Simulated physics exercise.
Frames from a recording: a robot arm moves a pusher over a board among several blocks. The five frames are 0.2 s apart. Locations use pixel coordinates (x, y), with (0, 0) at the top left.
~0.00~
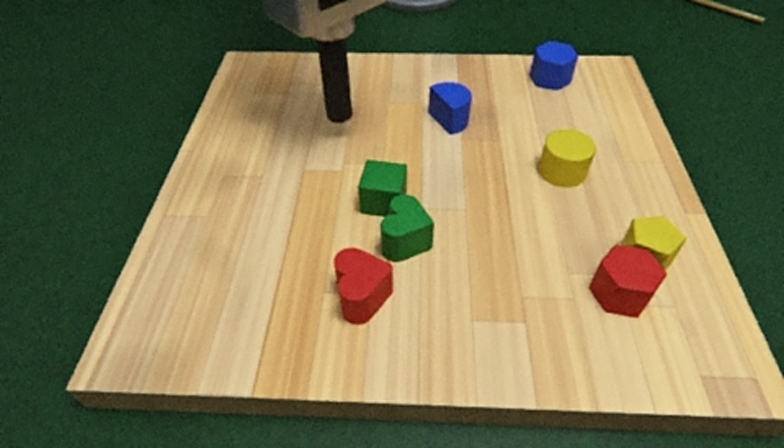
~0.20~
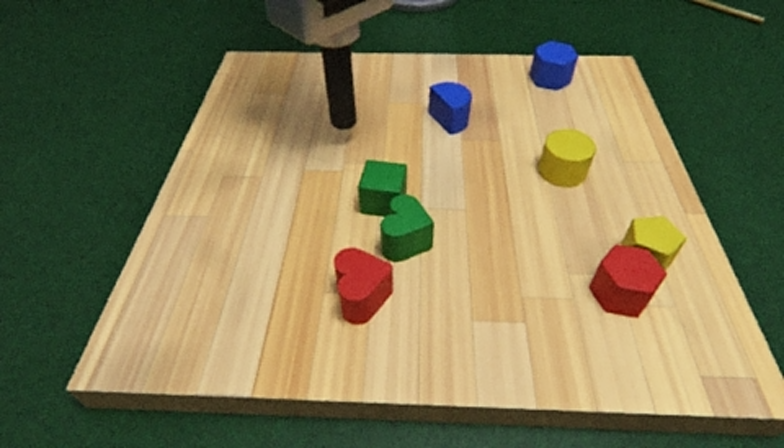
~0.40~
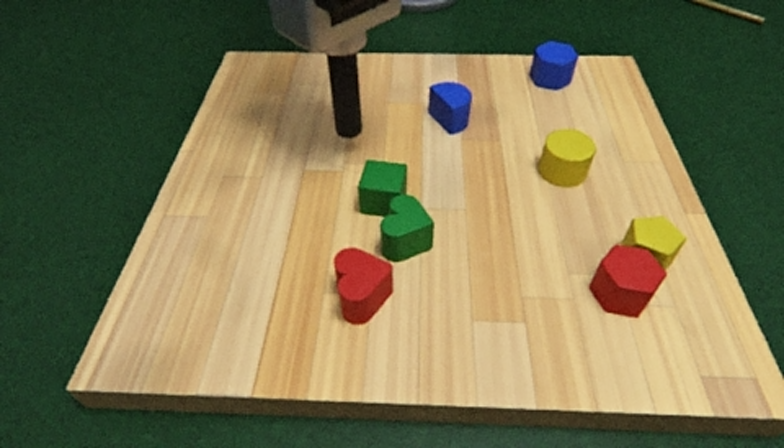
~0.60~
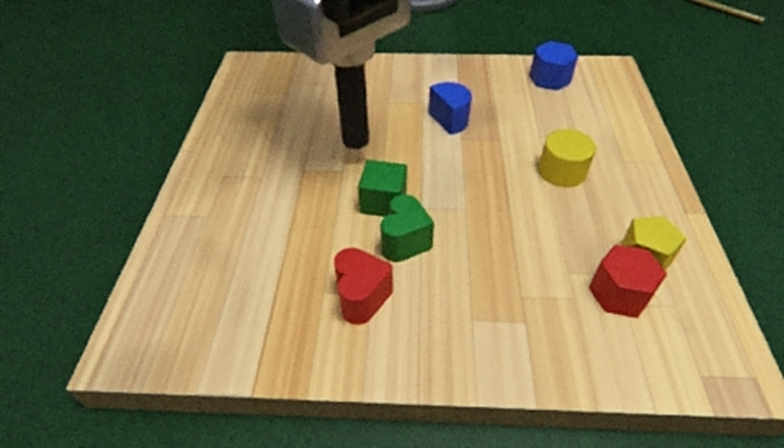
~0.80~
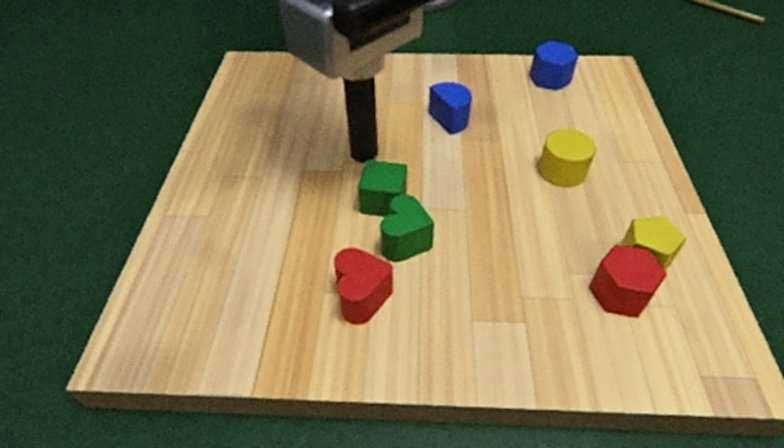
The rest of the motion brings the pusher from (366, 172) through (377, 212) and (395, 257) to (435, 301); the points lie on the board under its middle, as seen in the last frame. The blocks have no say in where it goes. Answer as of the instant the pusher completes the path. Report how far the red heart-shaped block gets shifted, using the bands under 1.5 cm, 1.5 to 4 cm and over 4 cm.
It will move less than 1.5 cm.
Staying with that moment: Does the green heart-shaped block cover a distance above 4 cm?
Final answer: Yes.
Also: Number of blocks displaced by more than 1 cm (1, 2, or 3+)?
I foresee two blocks being moved.
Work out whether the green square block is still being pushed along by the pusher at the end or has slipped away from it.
In the end it is beside or behind the pusher.
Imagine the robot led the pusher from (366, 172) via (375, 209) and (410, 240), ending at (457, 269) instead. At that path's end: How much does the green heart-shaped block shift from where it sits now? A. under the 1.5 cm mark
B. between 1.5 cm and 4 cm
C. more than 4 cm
The correct letter is C.
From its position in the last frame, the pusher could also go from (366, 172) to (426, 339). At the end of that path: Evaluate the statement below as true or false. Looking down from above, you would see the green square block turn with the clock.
That statement is not accurate.
The first path, step by step. One third of the way, pusher at (376, 194); green square block at (409, 198), turned 65° anticlockwise; green heart-shaped block at (425, 231), turned 45° clockwise.
Two thirds of the way, pusher at (395, 240); green square block at (428, 212), turned 115° anticlockwise; green heart-shaped block at (445, 245), turned 60° clockwise.
At the end, pusher at (437, 284); red heart-shaped block not moved; green square block at (429, 212), turned 120° anticlockwise; green heart-shaped block at (480, 257).
